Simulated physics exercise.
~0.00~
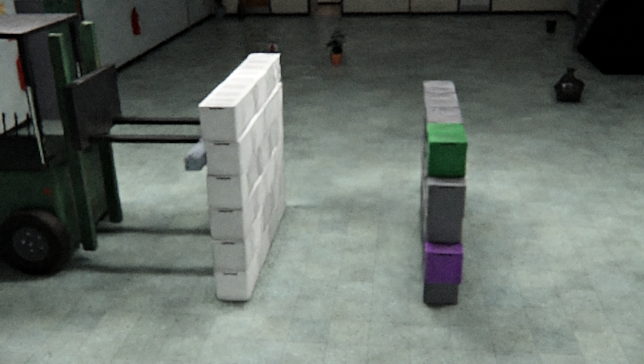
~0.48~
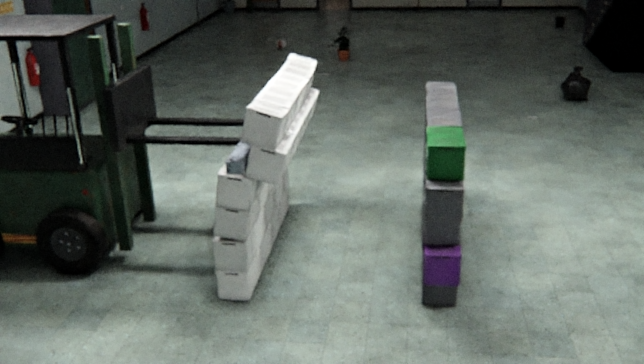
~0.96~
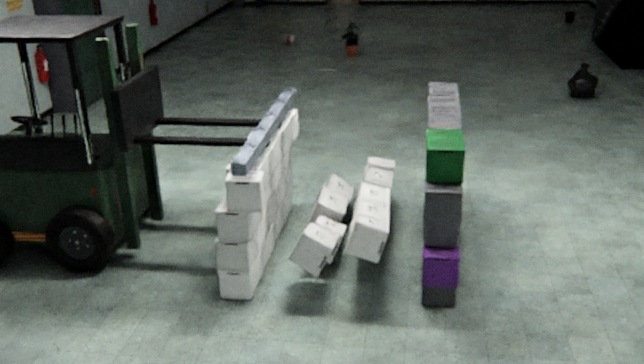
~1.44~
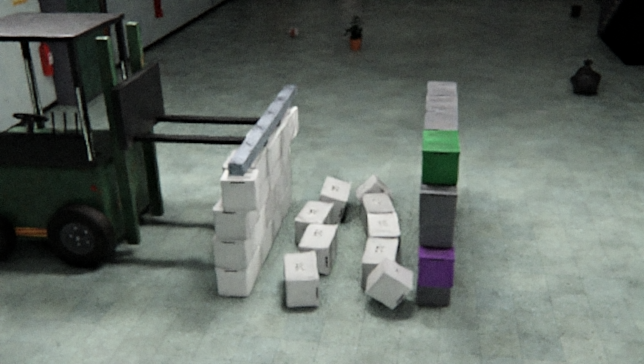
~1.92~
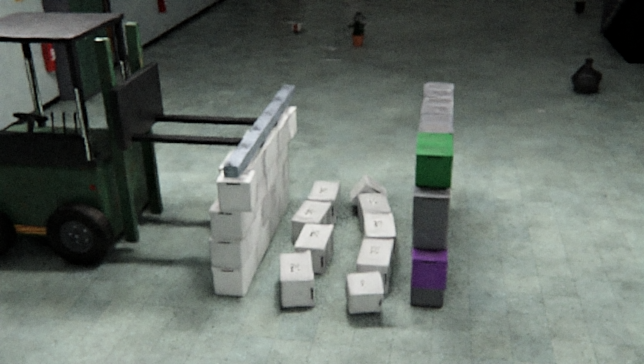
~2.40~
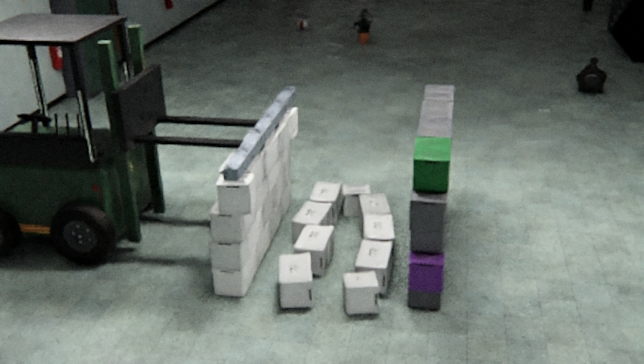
A green forklift drove a grey beam into a wall of white boxes, shoving the top rows off so they tumbled onto the floor beyond, while the facing grey stack with its green and purple boxes stayed standing and the truck stopped.
